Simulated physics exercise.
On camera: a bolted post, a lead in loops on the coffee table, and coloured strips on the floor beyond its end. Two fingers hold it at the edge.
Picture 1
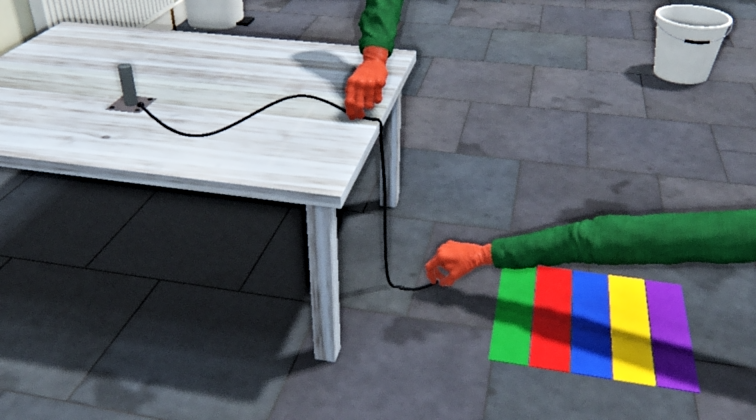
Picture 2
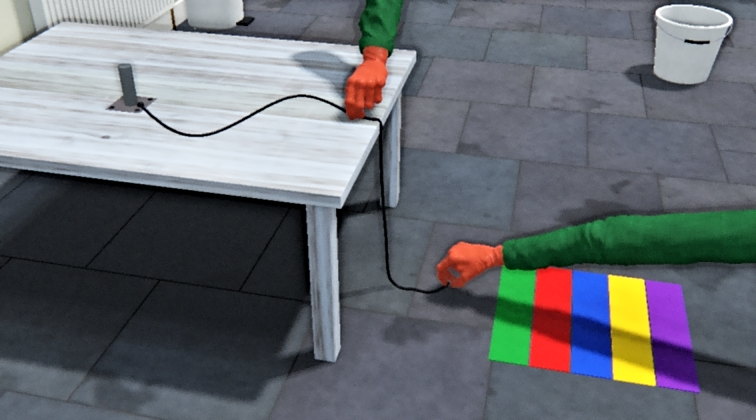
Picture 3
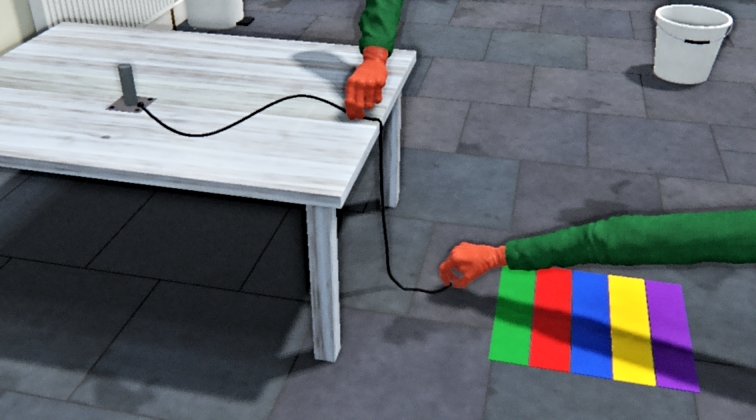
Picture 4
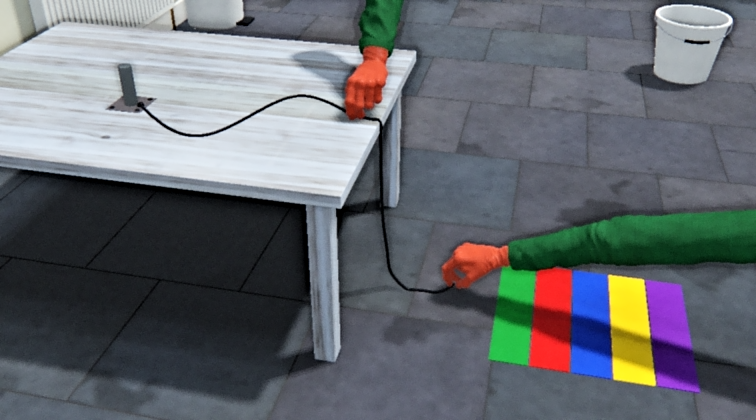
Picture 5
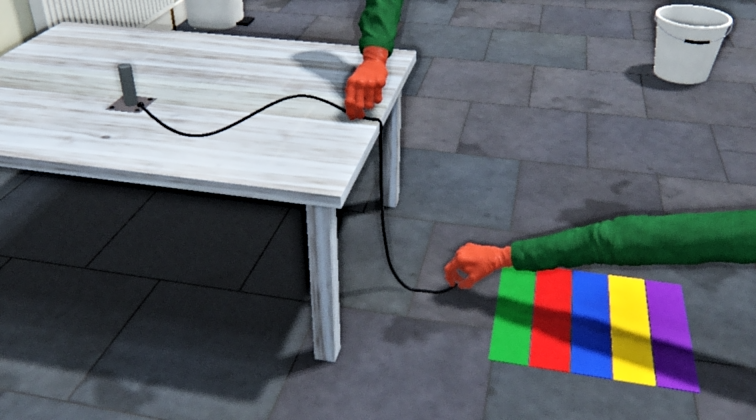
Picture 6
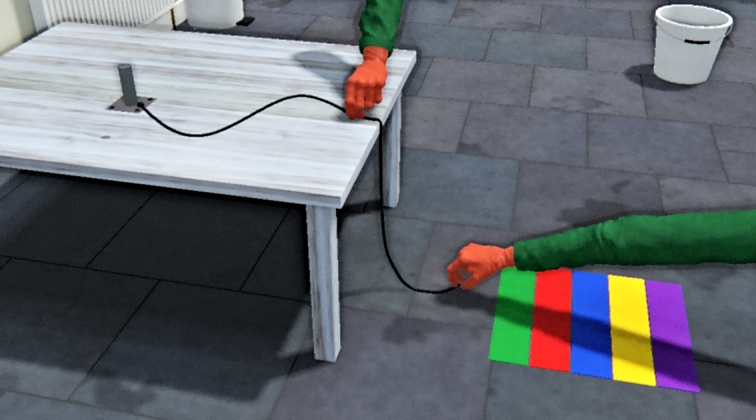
A black lead's free end shifts slightly right, drawn by a gloved hand low beside a pale wooden table near coloured strips on the floor, while another gloved hand stays in place, holding the lead at the table's edge.
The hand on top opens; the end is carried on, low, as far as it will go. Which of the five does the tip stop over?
It gets as far as the purple strip.
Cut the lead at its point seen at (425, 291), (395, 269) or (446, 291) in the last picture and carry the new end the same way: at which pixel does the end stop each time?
About (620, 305), (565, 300) and (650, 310).
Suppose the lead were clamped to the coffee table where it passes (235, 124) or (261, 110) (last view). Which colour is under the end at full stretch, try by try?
Try by try: Yellow; blue.
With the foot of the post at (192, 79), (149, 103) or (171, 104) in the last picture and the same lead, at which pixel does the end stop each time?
Try by try, around (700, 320), (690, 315) and (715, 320).
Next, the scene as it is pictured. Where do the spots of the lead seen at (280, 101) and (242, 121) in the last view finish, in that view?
At (345, 122), then (288, 117).
Soon after, end near (592, 303); over blue.
After that, end near (643, 310); over yellow.
At the stop, end near (671, 314); over purple. The purple one.
